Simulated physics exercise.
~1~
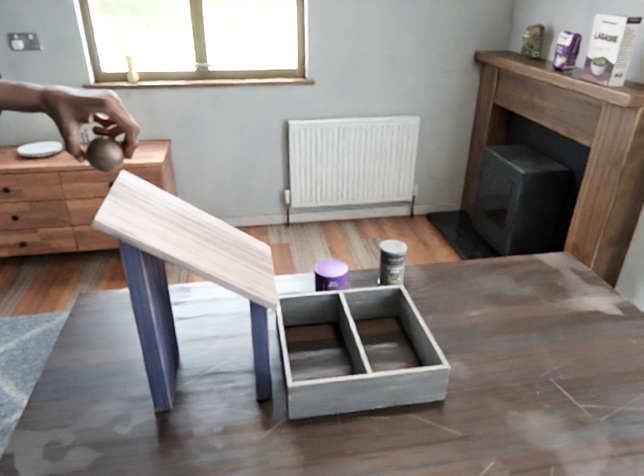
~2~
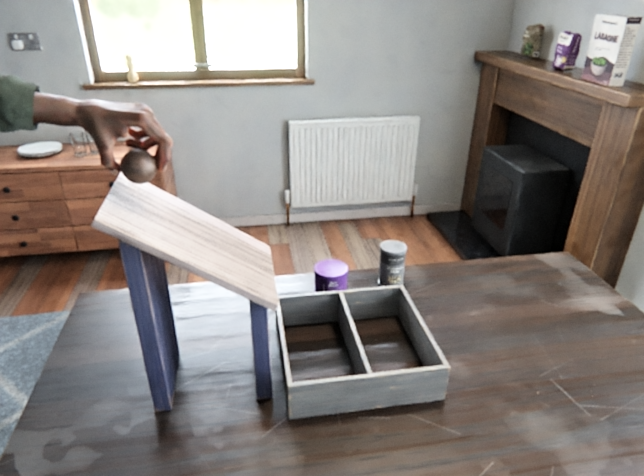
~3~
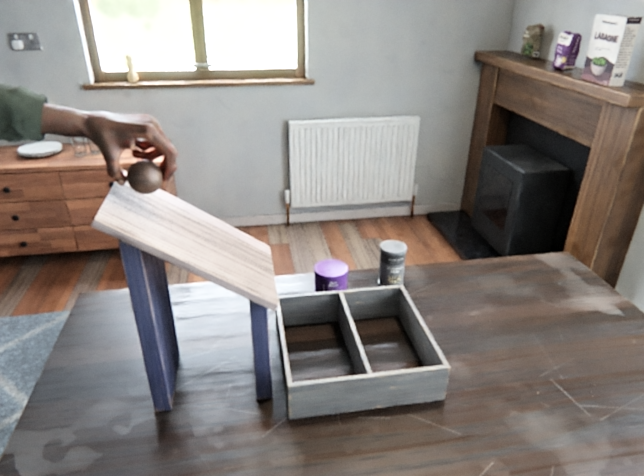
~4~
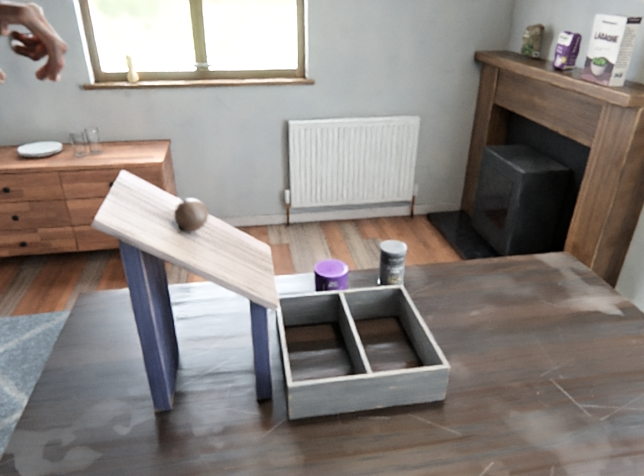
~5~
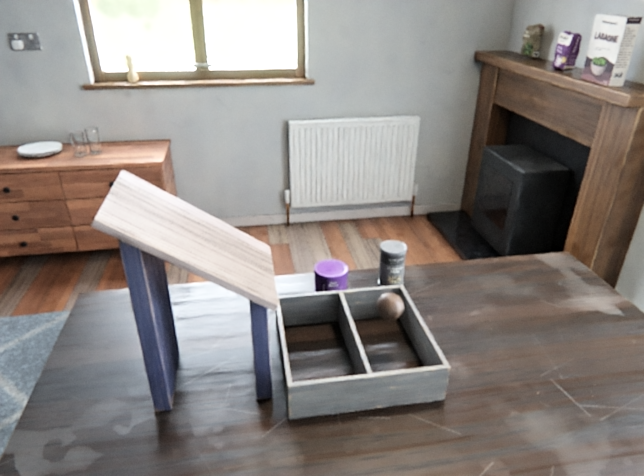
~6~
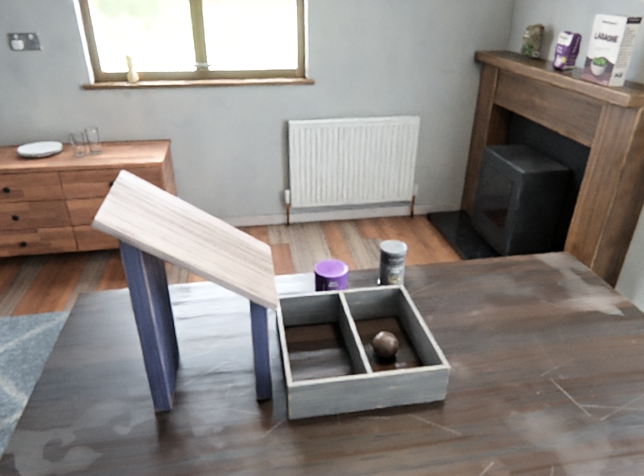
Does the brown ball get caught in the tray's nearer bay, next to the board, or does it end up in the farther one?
It ends up in the farther bay, past the divider, leaving the bay next to the board empty.
